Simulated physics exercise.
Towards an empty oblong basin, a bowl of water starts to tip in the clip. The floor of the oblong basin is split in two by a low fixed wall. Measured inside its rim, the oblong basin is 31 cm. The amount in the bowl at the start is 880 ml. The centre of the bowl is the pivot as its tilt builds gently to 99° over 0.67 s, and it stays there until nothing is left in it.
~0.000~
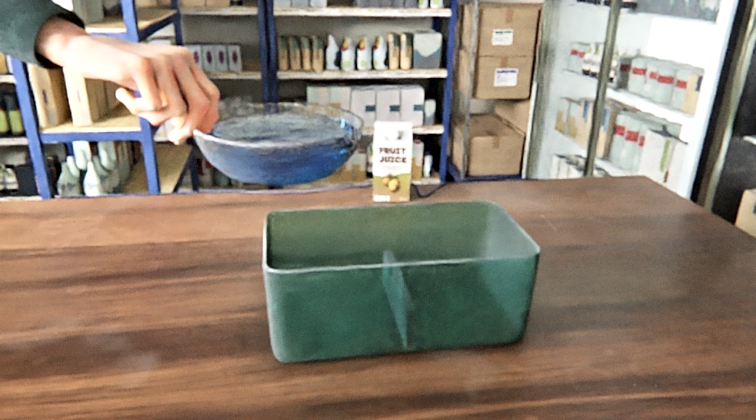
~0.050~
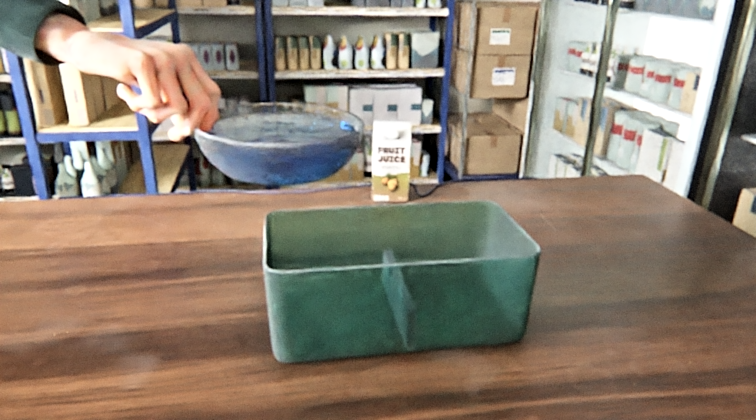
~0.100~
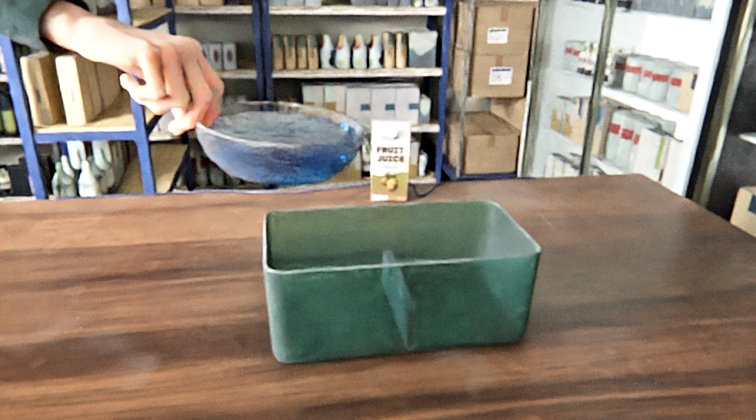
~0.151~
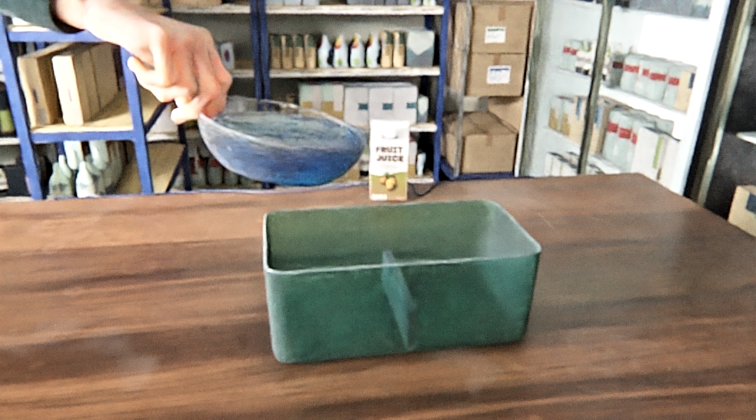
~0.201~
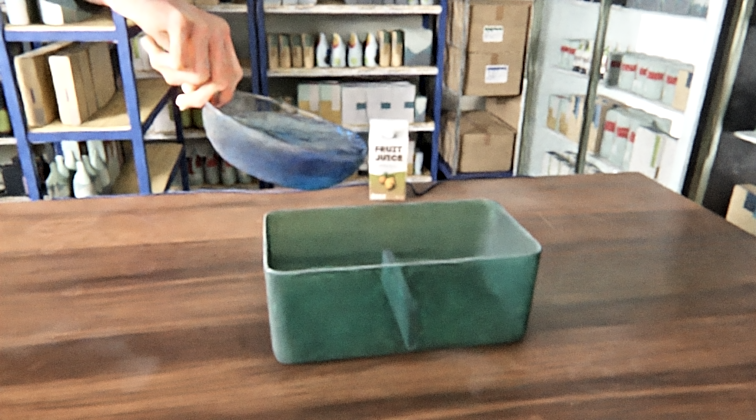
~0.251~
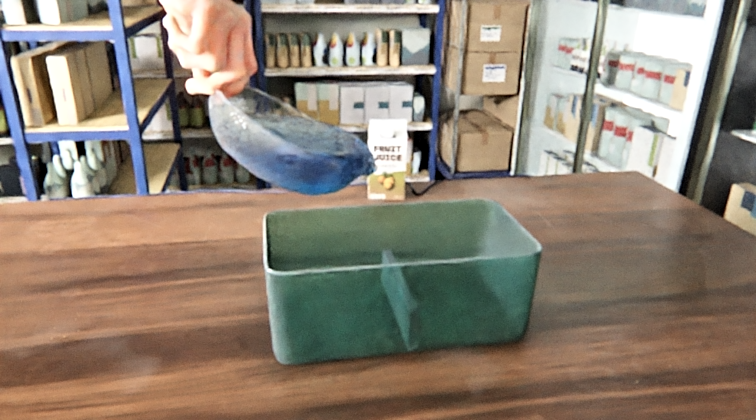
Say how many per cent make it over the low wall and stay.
About 46 per cent makes it over and stays.
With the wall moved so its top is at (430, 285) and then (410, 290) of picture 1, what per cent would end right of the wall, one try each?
I'd say 15 percent on the first go, 40 percent on the next.
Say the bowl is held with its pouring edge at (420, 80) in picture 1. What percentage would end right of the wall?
In that case roughly 75 per cent.
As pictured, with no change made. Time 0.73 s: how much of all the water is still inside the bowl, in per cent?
Remaining share: Approx. 0 %.
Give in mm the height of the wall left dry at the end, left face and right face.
Close to 34 mm left and close to 36 mm right.
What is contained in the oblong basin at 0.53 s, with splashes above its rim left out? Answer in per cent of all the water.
The basin holds roughly 76 in a hundred parts at that moment.
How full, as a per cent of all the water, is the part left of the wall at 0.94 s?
Around 50 in a hundred.
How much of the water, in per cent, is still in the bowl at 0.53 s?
Near 5 in a hundred.
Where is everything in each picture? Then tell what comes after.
The first frame shows tilt 0°; pouring edge (362, 122); surface from (200, 132) to (358, 128); the oblong basin's rim runs from (266, 240) to (517, 226); the wall's top is at (399, 279).
The second frame shows tilt 1°; pouring edge (362, 123); surface from (200, 130) to (358, 128).
The third frame shows tilt 5°; pouring edge (363, 129); surface from (201, 126) to (359, 131).
The fourth frame shows tilt 12°; pouring edge (365, 138); surface from (204, 123) to (361, 135).
The fifth frame shows tilt 20°; pouring edge (365, 149); surface from (209, 122) to (354, 139); 3 per cent is over the edge.
The sixth frame shows tilt 31°; pouring edge (363, 163); surface from (217, 124) to (346, 145); 10 per cent is over the edge.
Then, 0.53 s in, the tilt is 88° and 5 per cent is still to pour, 33 is left of the wall and 44 right of it.
Then, 0.73 s in, the tilt is 99° and 0 per cent is still to pour, 47 is left of the wall and 42 right of it.
Then, 0.94 s in, the tilt is 99° and 0 per cent is still to pour, 50 is left of the wall and 46 right of it.
Then, 1.17 s in, the tilt is 99° and 0 per cent is still to pour, 51 is left of the wall and 46 right of it.
Finally, 51 per cent lies left of the wall, 46 right of it and 4 outside.
